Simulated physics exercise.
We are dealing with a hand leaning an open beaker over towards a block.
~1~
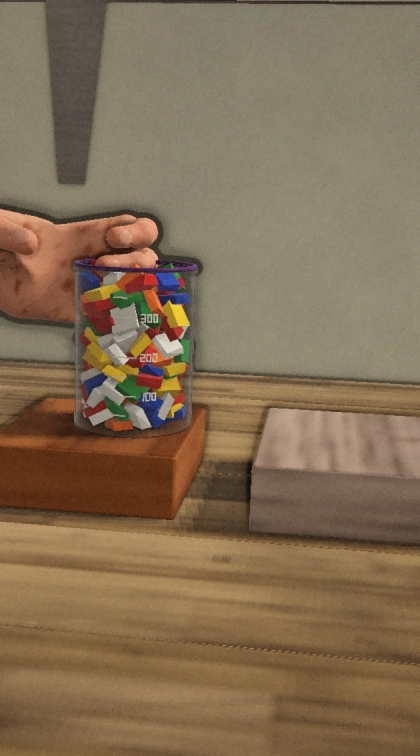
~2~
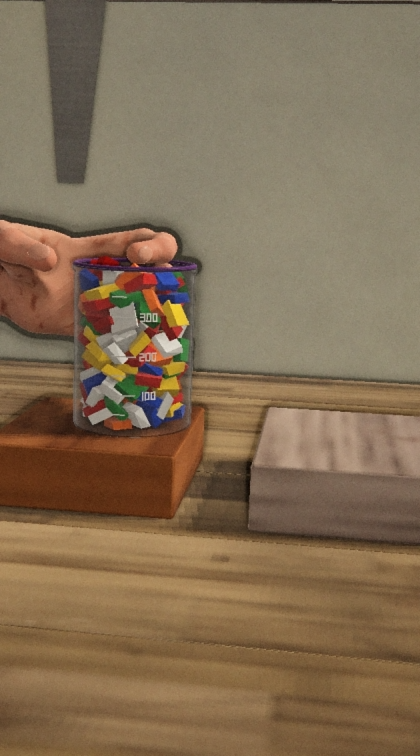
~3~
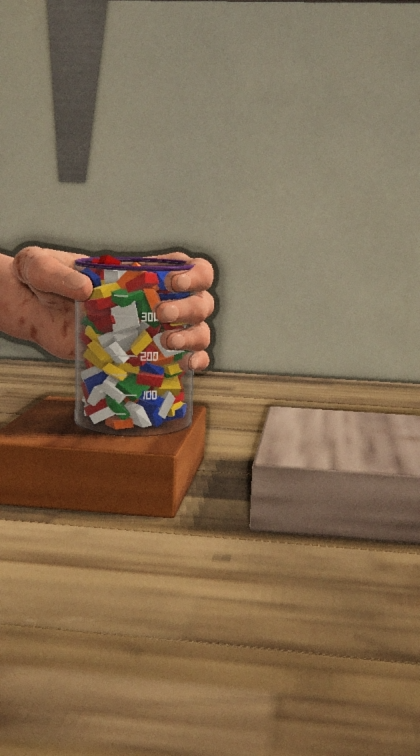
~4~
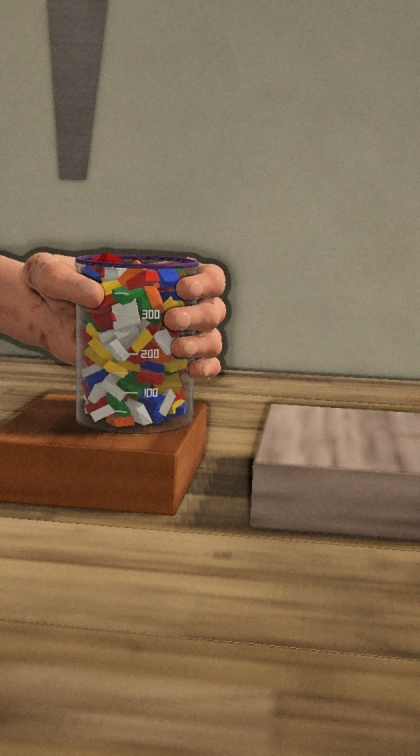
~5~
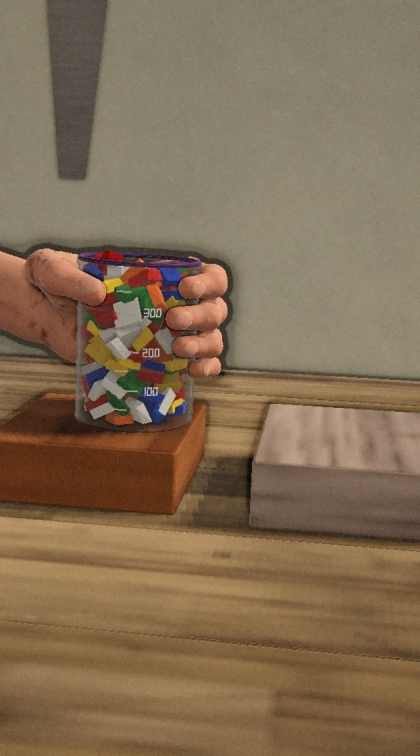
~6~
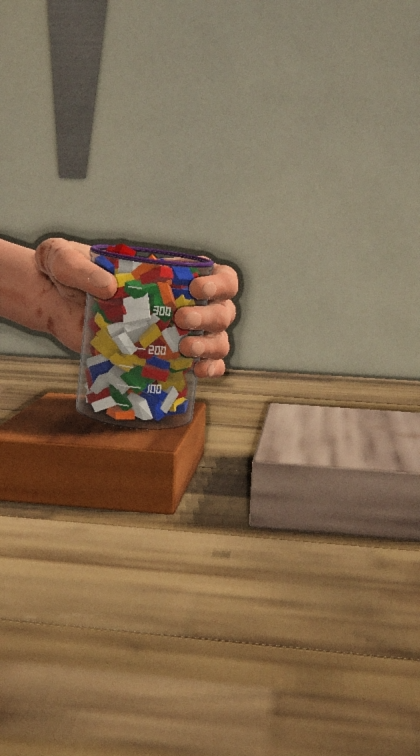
The clip opens on a clear beaker nearly full of colourful tiles, standing upright on a reddish-brown block with a greyish block to the right. A hand behind it reaches around from the left and closes its fingers around the upper part, then leans the beaker slightly to the right.
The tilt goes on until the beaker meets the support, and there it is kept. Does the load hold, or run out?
Here the filling gets out, some of it.
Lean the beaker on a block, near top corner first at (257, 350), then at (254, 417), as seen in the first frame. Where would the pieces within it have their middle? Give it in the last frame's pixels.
Case 1: (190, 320); case 2: (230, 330).
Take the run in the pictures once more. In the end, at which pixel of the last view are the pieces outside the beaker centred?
Roughly at (388, 425).
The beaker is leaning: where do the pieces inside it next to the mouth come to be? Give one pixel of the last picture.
(364, 404).
Then, 0.38 s later than the last frame, the beaker leans 27°; everything is still inside.
Then, 0.87 s later than the last frame, the beaker leans 56°; everything is still inside.
Then, 1.39 s later than the last frame, the beaker leans 86°; a small part of the mosaic tiles out of it.
When it is over, the beaker rests on the block at 89°; a small part of the mosaic tiles out of it.
